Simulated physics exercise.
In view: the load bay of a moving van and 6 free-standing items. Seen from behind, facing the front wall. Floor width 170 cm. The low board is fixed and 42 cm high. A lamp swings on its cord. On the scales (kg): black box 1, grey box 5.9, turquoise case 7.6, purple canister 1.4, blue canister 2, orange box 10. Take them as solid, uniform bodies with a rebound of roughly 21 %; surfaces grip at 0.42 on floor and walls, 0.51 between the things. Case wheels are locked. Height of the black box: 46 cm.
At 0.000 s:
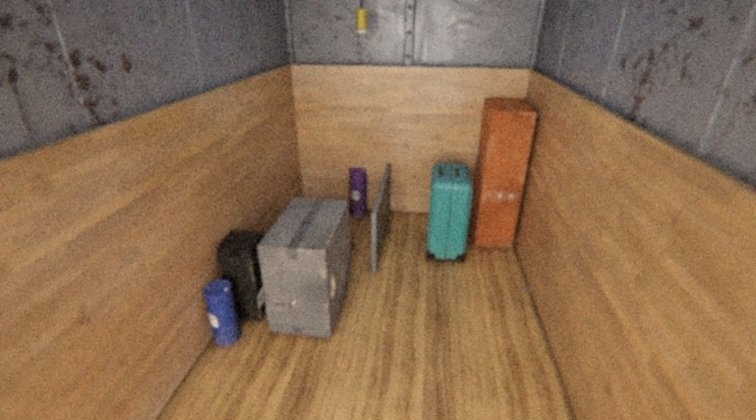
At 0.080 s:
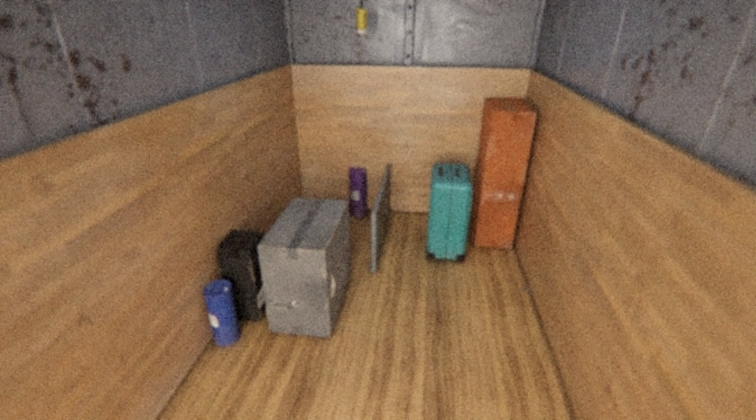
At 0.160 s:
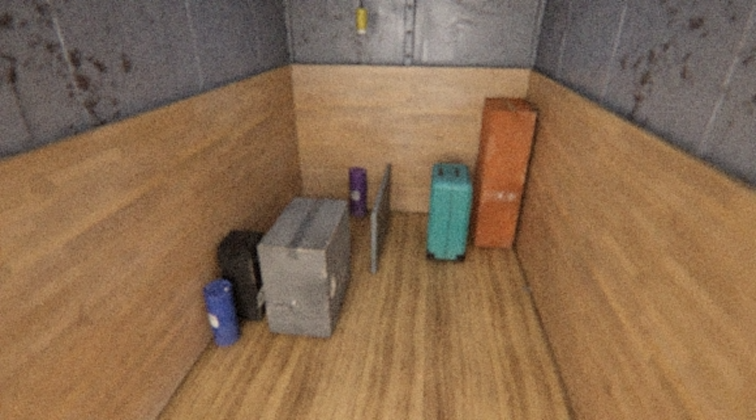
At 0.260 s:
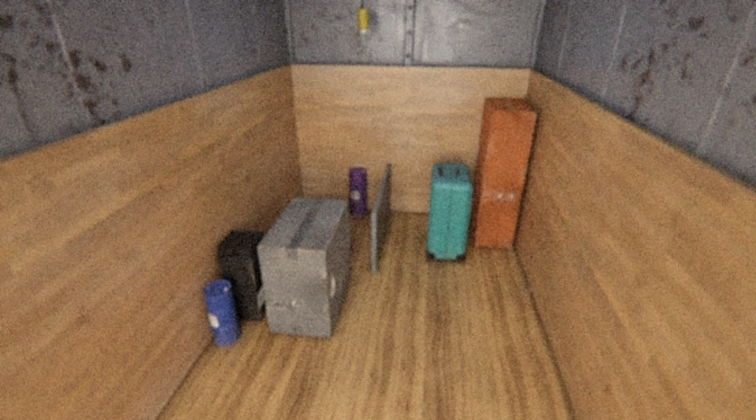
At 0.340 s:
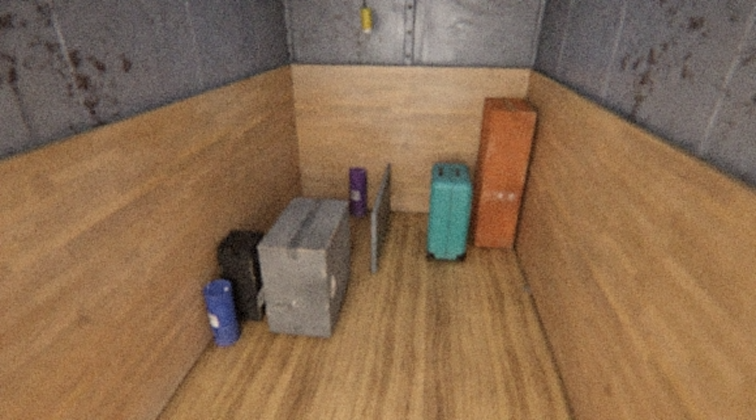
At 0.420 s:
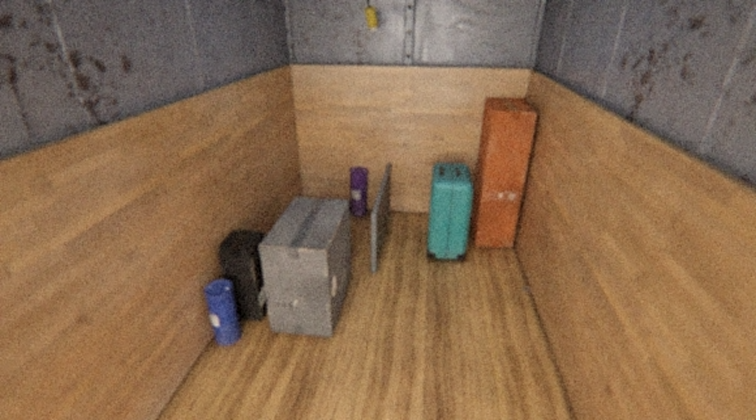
A hanging yellow lamp drifts slightly right while the boxes, cases and canisters stay still.
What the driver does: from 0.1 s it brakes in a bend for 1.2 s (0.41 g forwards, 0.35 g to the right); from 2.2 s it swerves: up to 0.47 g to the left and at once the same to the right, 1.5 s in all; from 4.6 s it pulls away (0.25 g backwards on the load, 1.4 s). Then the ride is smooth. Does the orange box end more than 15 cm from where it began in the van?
The orange box keeps its place.
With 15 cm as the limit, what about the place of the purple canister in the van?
The purple canister holds its spot.
By 0.72 s, force 0.41 g forwards, 0.35 g right; orange box 5 cm from its spot near (502, 171); blue canister tilted 8°; turquoise case 10 cm from its spot.
By 1.02 s, force 0.41 g forwards, 0.35 g right; orange box 5 cm from its spot near (502, 171); blue canister on its side; black box 35 cm from its spot.
By 2.92 s, steady run; orange box tilted 3° near (498, 170); blue canister on its side; black box 43 cm from its spot.
When it is over (6.5 s), lying over in the van, blue canister; not toppled but over 15 cm from the start, black box, grey box and turquoise case; the other 2 within 15 cm of the start. In the last view, orange box near (502, 171).
